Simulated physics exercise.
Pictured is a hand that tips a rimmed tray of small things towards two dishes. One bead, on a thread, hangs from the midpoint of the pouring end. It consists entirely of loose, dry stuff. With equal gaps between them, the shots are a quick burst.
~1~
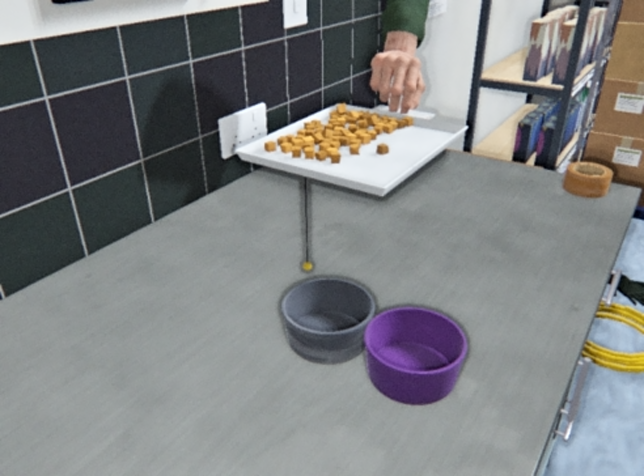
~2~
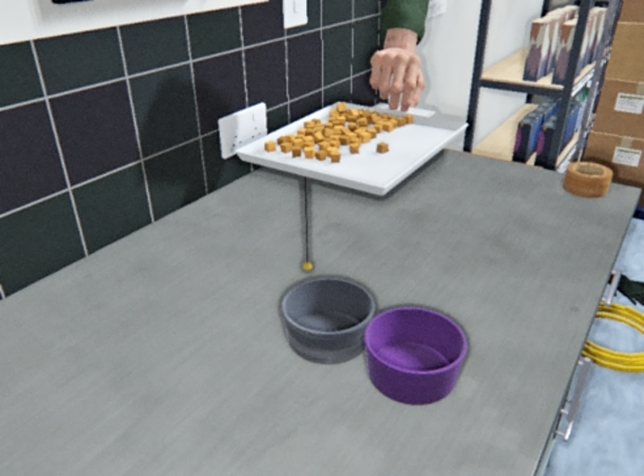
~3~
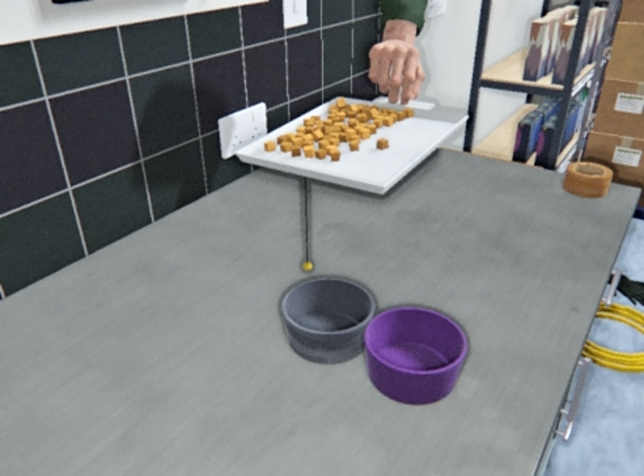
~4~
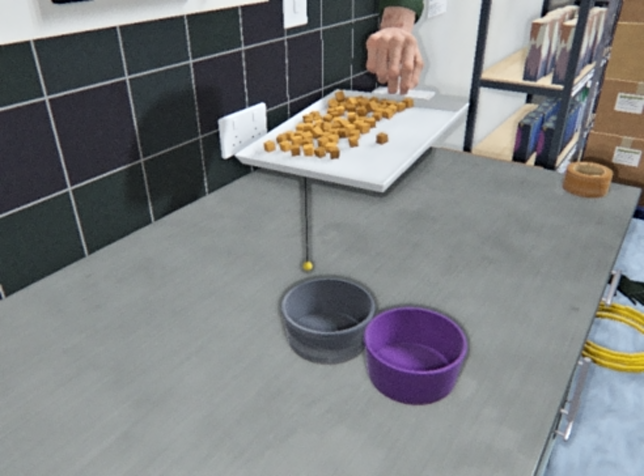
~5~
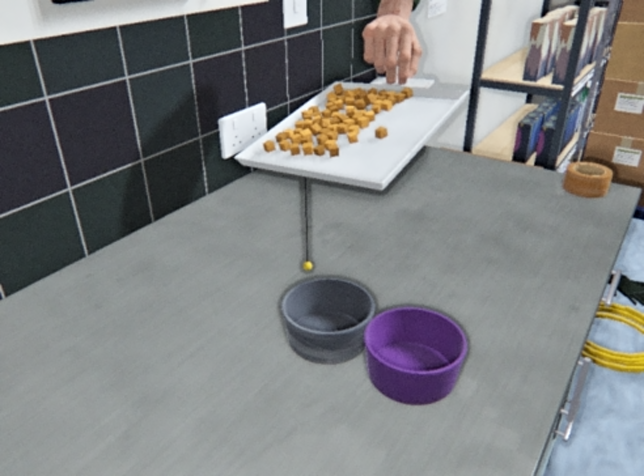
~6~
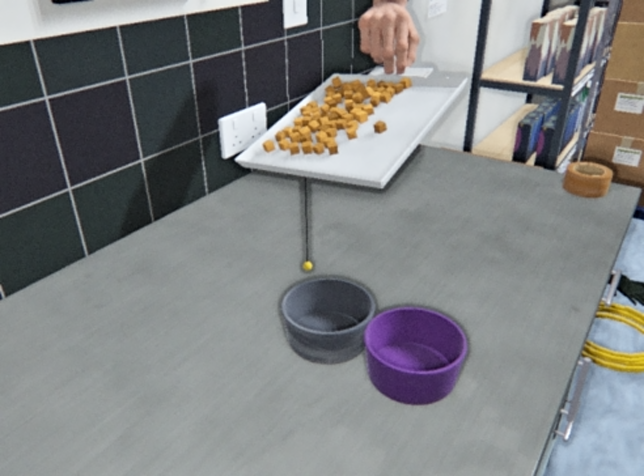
On a grey worktop beside dark wall tiles, a hand held a white tray of small brown cubes near a grey bowl and a purple one, then gradually raised its far end, tilting it slightly.
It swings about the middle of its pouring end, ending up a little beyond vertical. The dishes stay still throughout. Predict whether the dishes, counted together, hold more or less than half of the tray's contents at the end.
Less.
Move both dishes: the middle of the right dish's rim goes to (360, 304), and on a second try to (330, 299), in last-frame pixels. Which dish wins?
Trial one goes to the one to the left, trial two to the one to the left.
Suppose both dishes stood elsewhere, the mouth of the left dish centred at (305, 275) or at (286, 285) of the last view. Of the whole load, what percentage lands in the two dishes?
In turn 10 and 30 in a hundred.
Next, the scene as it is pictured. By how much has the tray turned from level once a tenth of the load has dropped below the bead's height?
Roughly 65 degrees at that moment.
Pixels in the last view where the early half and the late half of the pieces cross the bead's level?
The first part passes (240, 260); everything after passes (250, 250).
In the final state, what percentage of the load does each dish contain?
Estimate - left dish 0 percent, right dish 0 percent.
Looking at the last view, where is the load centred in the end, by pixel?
Near (223, 301), more or less.
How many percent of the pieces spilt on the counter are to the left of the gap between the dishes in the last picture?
That would be roughly 100 per cent.
Soon, tray tipped steeply; most on the tray; a small part outside both; a small part in the air.
A while on, tray tipped right over; a stray few in the left dish; nearly all outside both; a small part in the air.
Towards the end, tray tipped past a quarter turn; a stray few in the left dish; nearly all outside both.
Finally, tray tipped past a quarter turn; none in the right dish; a stray few in the left dish; nearly all outside both.
